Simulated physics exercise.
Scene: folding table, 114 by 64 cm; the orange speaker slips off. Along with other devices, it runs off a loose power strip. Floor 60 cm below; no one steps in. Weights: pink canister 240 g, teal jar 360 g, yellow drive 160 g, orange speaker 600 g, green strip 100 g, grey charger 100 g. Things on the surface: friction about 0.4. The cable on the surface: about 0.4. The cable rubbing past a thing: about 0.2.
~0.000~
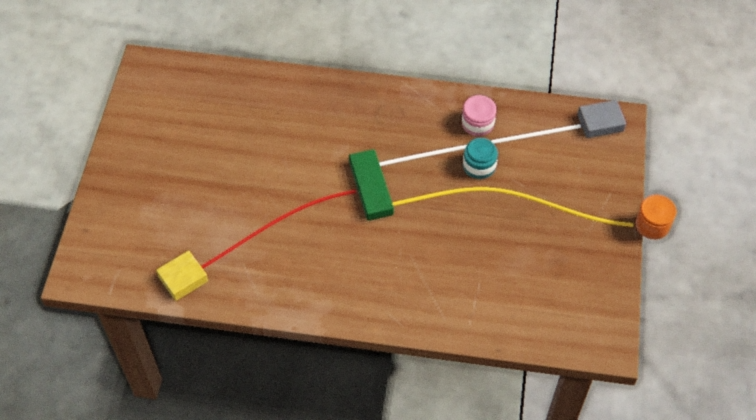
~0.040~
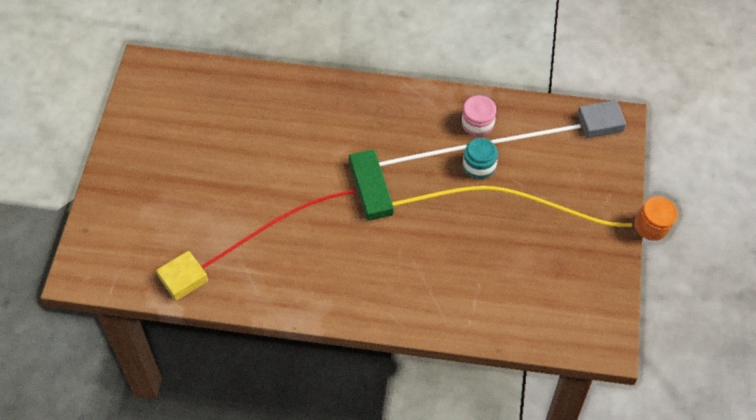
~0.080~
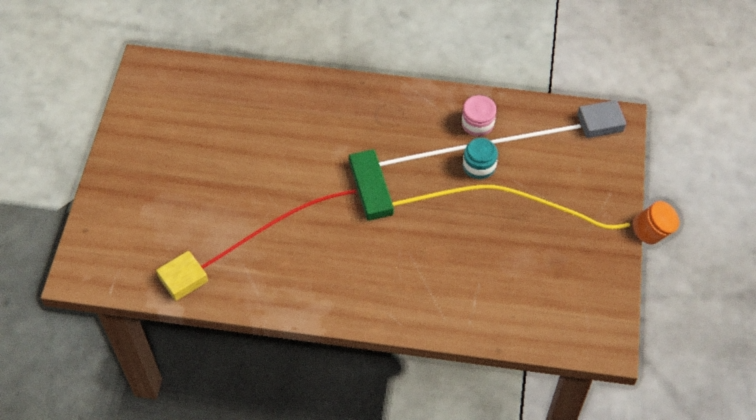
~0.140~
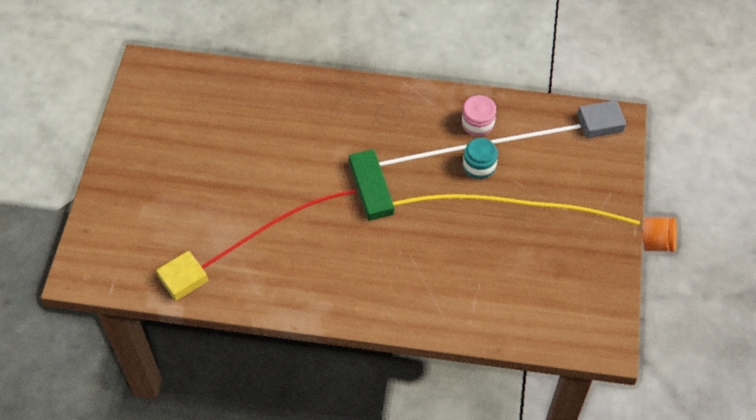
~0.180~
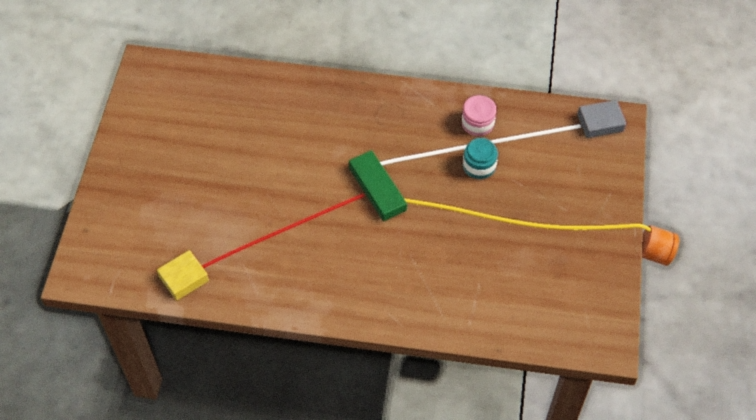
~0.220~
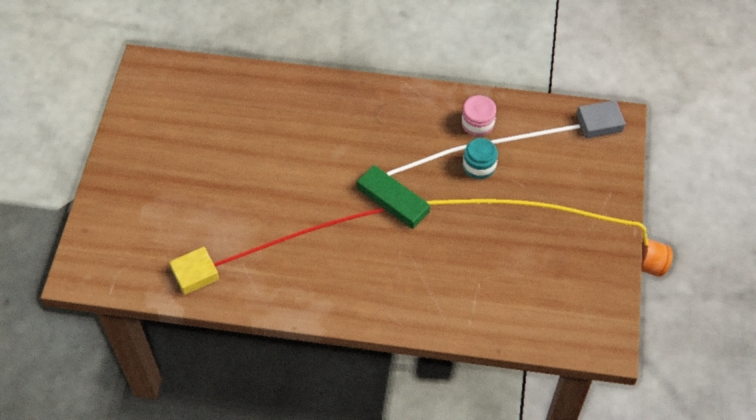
Orange cylinder slipping over a wooden table's right edge, its yellow cable pulling the green block rightward and turning it, then shifting the yellow block.
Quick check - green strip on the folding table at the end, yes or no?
No, it ends up off.
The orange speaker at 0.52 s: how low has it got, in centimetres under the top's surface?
Depth: About 50 cm.
After 0.5 s, the strip's end of the yellow cable at (604, 227); green strip 42 cm off its start, yellow drive 38 cm off its start, orange speaker over the edge.
After 0.8 s, the strip has left the top; green strip over the edge, yellow drive 67 cm off its start, grey charger 17 cm off its start.
After 1.1 s, the strip has left the top; green strip over the edge, yellow drive 74 cm off its start at (560, 220), grey charger 17 cm off its start at (523, 130).
After 1.4 s, the strip has left the top; green strip over the edge, yellow drive 74 cm off its start, grey charger 17 cm off its start.
After 2.6 s, the strip has left the top; green strip over the edge, yellow drive 74 cm off its start at (560, 220), grey charger 18 cm off its start at (521, 130), orange speaker over the edge.
